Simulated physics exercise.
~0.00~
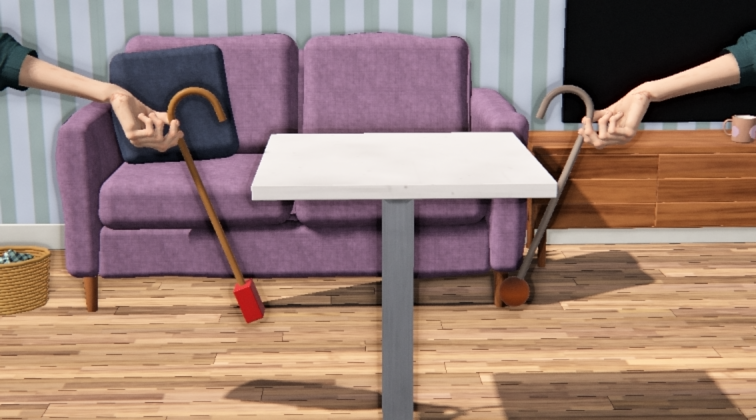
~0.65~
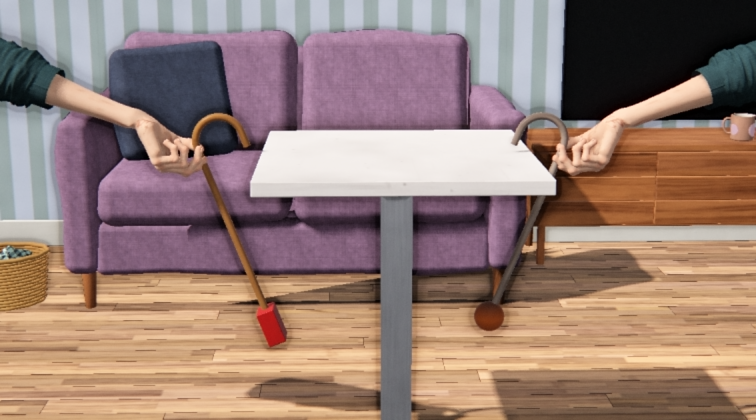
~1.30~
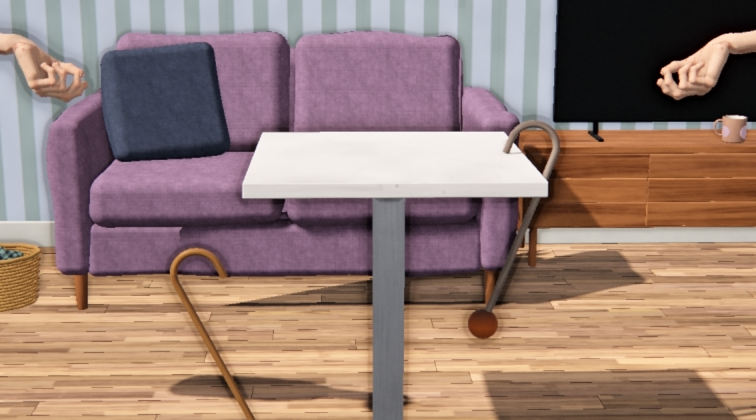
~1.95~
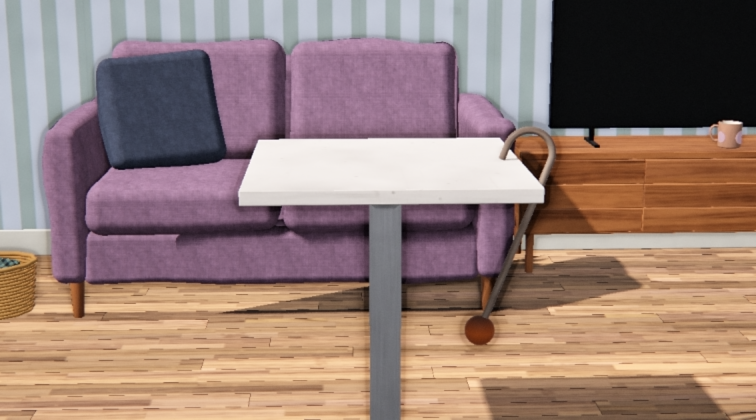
A brown cane-shaped stick with a red block at its lower end and a grey hooked one with a round orange-brown end are carried by two hands toward opposite ends of a small white table in a living room, seen from the front by a slightly swaying camera. Behind stand a purple sofa with a dark blue cushion and a wooden cabinet. The left stick moves right and down, while the right one moves left onto the table's edge. Both hands let go and draw back. The red-ended stick drops past the edge and out of view, while the grey one stays hooked.
